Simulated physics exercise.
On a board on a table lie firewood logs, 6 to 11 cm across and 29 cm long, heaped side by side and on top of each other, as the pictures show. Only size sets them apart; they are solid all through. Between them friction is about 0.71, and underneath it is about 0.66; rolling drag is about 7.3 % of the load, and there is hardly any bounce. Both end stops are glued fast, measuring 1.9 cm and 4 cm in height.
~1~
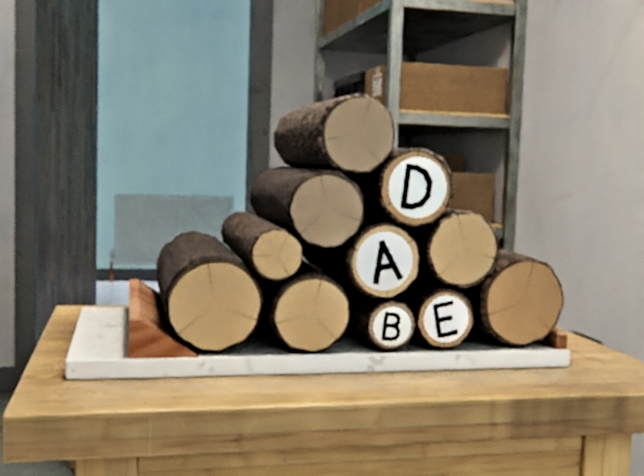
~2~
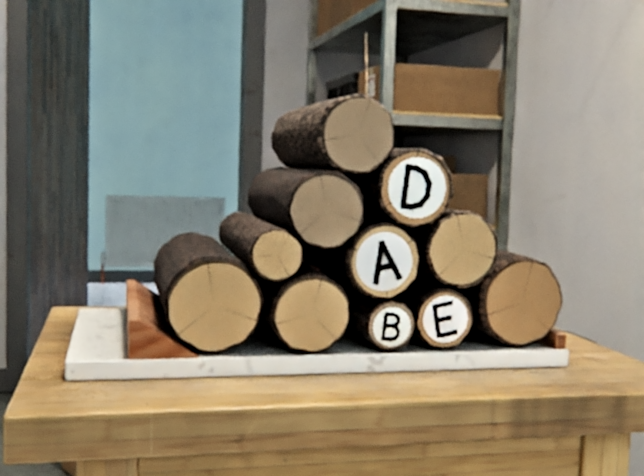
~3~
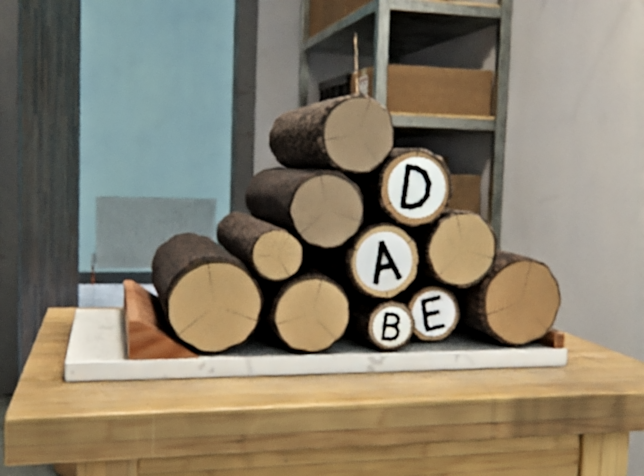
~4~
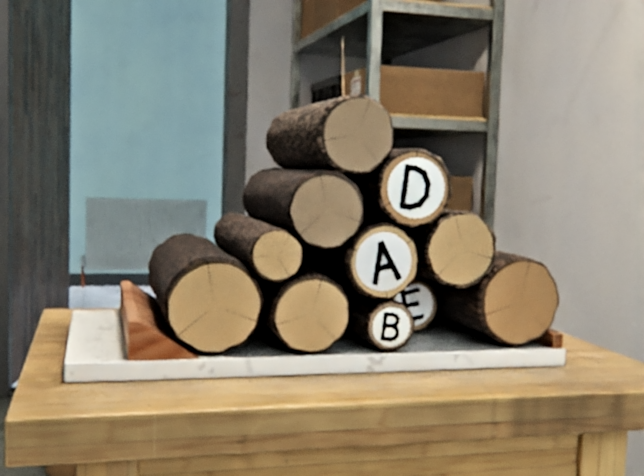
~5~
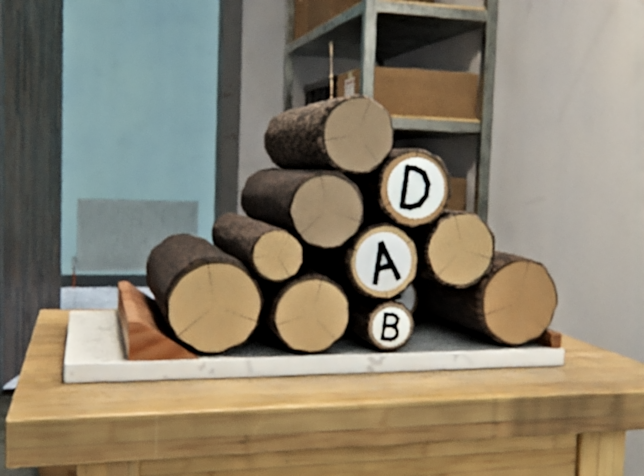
At the start, firewood logs lie heaped on a white board on a wooden table, four of them lettered D, A, B and E, with E still in the bottom row. Log E then slides backward, away from the viewer, slipping behind A and B until its lettered face is out of sight, while the other logs stay still.
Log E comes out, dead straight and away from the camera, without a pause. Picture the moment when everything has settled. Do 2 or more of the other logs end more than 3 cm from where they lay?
No, with 0 altogether.
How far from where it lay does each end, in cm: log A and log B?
Log A: 0, log B: 0.
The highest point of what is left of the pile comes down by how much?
Drop in height: About 0 cm.
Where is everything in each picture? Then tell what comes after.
In the first picture, 11 logs, 5 on the base, highest (358, 134); E (446, 319), B (392, 326), A (384, 261), D (418, 188); left wedge (4 cm) (136, 320); right lip (1.9 cm) (563, 334).
In the second picture, log E has not moved yet, at (445, 319); the rest still.
In the third picture, log E is 3.5 cm out, at (433, 313); the rest still.
In the fourth picture, log E is 10 cm out, hidden; the rest still.
In the fifth picture, log E is 15 cm out, hidden; the rest still.
Then, 0.34 s past the final picture, 0 now displaced over 3 cm.
Then, 0.41 s past the final picture, 0 now displaced over 3 cm.
All still, 0.6 s past the final picture, 0 moved over 3 cm; not one over the end stops; top of the pile 31 cm high, from 31 cm.
